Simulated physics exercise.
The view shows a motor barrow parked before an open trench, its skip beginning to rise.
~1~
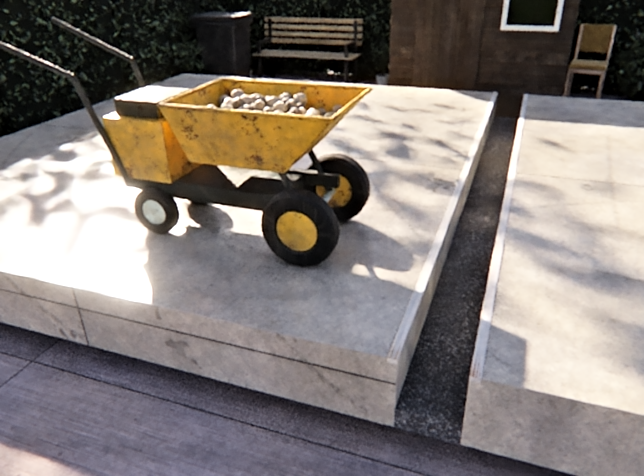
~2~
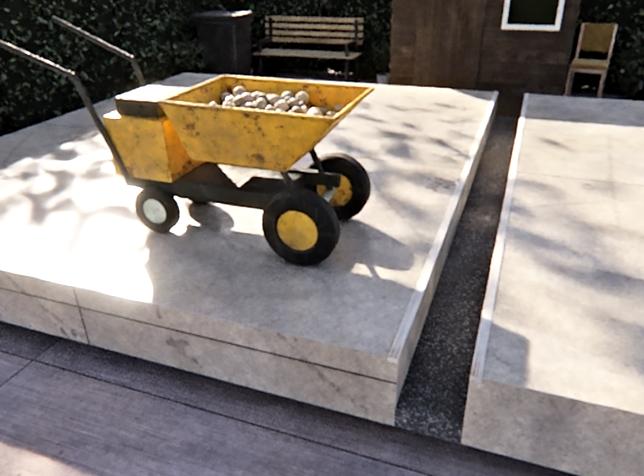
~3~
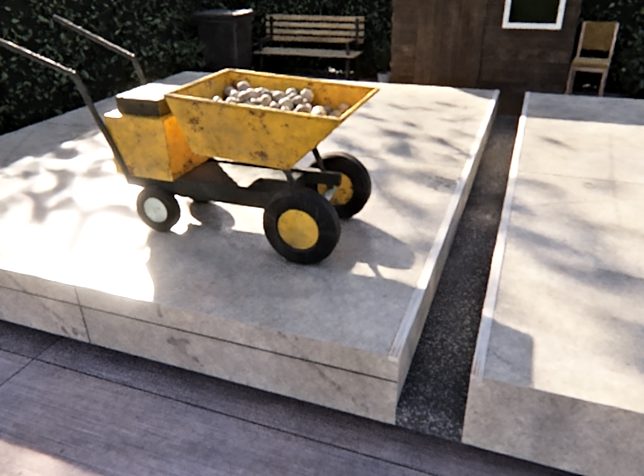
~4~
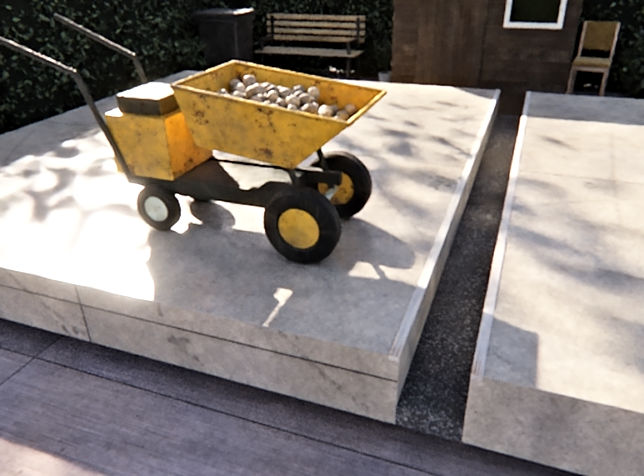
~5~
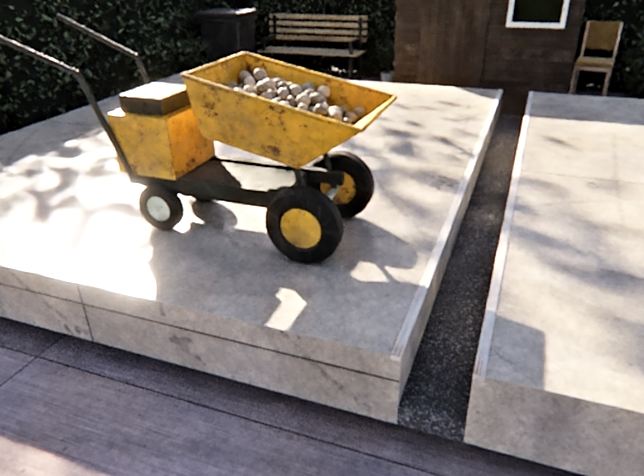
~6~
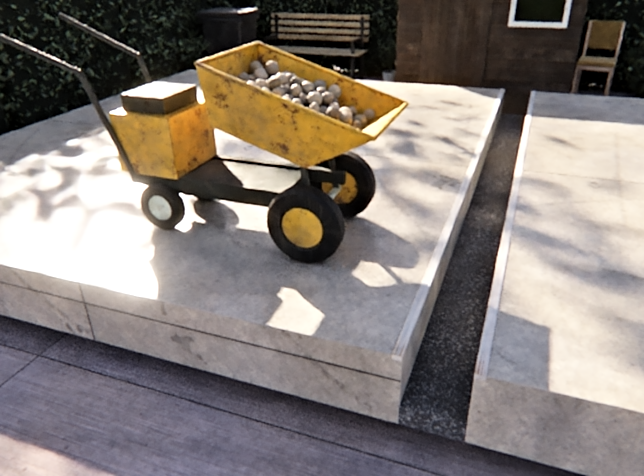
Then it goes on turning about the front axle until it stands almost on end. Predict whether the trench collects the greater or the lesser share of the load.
More in than out.
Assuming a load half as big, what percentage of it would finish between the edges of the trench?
Estimate: Close to 100 %.
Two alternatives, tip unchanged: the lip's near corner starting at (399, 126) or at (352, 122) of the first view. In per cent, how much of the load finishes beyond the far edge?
I'd put it at around 90 percent the first time and 30 percent the second.
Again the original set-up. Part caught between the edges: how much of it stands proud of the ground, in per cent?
My estimate would be close to 5 per cent.
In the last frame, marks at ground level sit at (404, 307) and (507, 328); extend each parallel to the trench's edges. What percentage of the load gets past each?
Some 100 and some 0 per cent, respectively.
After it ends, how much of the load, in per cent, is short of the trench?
I'd estimate about 0 per cent of the load.
Soon, skip tipped steeply; all in the skip.
A while on, skip tipped right over; most in the skip; about a quarter in or heaped over the trench; a stray few falling.
Towards the end, skip tipped right over; a stray few in the skip; a stray few short of the trench; nearly all in or heaped over the trench; a small part beyond it.
Finally, skip tipped right over; nearly all in or heaped over the trench; a small part beyond it.
